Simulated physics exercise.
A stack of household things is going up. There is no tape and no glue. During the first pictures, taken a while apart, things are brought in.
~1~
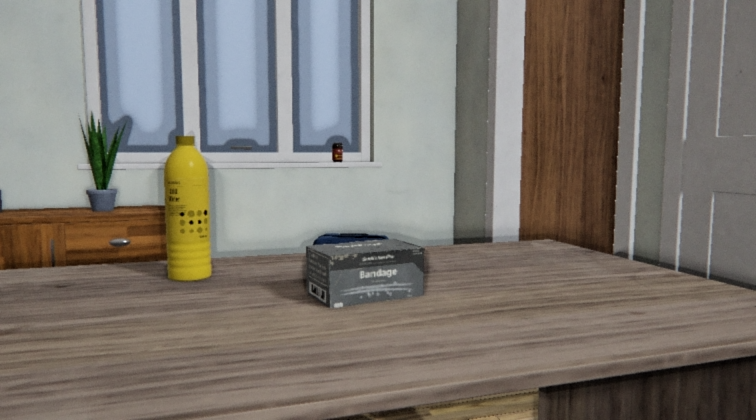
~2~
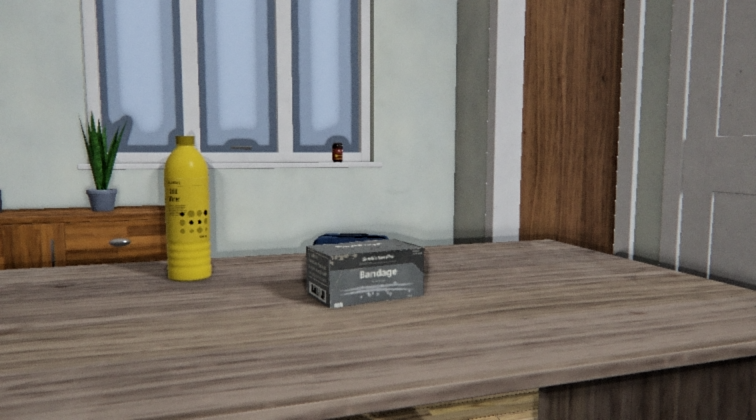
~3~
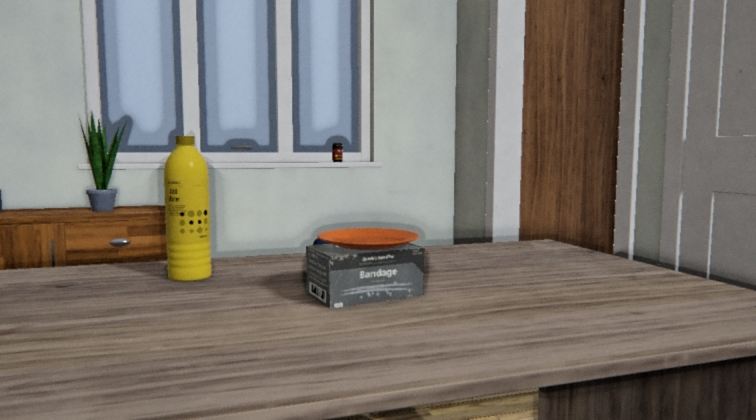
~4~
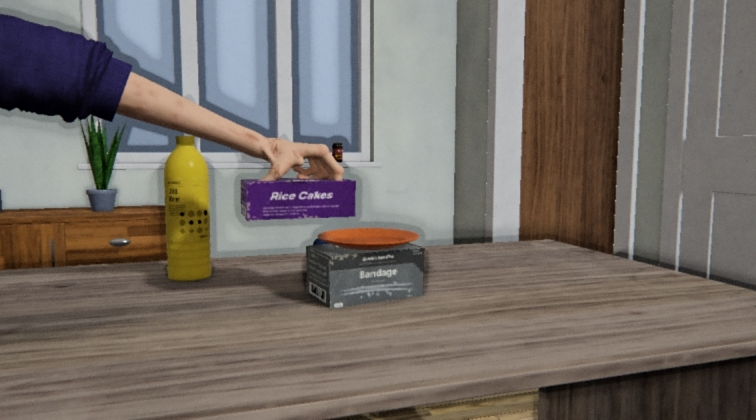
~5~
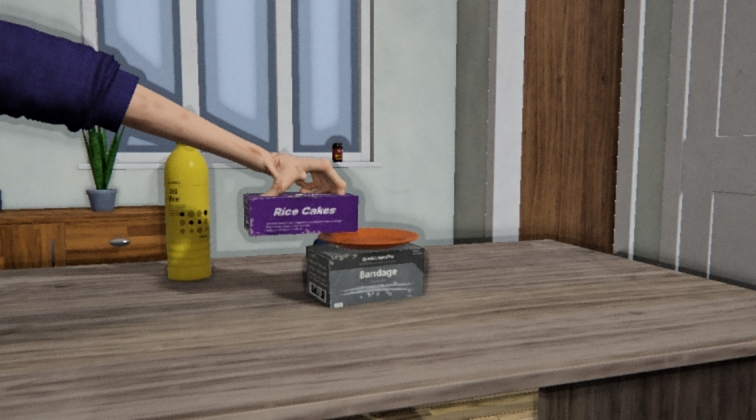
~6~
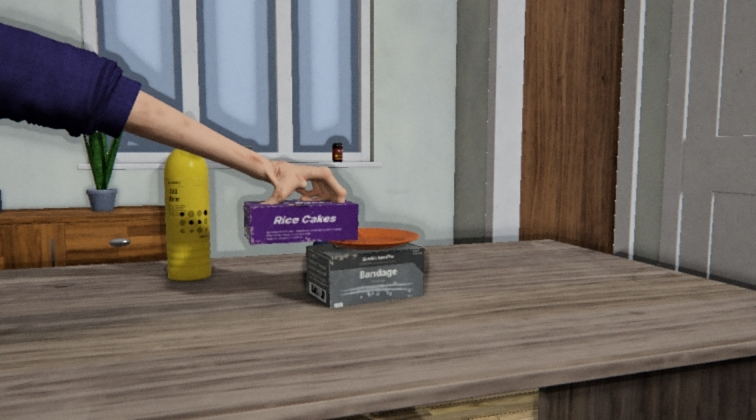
A hand lowering a purple rice cakes box beside an orange plate on a grey bandage box, near a yellow bottle.
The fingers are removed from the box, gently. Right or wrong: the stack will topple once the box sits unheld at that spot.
Right.
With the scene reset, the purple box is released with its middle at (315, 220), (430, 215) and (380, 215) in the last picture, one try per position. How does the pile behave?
The pile collapses in the first case, collapses in the second case and remains standing in the third case.
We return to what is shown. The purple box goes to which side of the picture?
As we see it, to our left.
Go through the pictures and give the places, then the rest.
In the first picture, the last thing is not in view yet; yellow bottle (188, 207).
In the second picture, the last thing is not in view yet.
In the third picture, the last thing is not in view yet; grey box (365, 271).
In the fourth picture, coming down; purple box (297, 197); yellow bottle (188, 207).
In the fifth picture, coming down; purple box (300, 212); orange plate (368, 240).
In the sixth picture, in place under the hand; purple box (300, 220); grey box (365, 271).
Then, 0.30 s after the last picture, purple box now fallen.
Then, 0.80 s after the last picture, things are still on the move.
Then, 1.10 s after the last picture, as before.
At rest, fallen, purple box; the other 3 in place. Seen from the same camera at the end, purple box near (174, 291). The pile loses its balance.
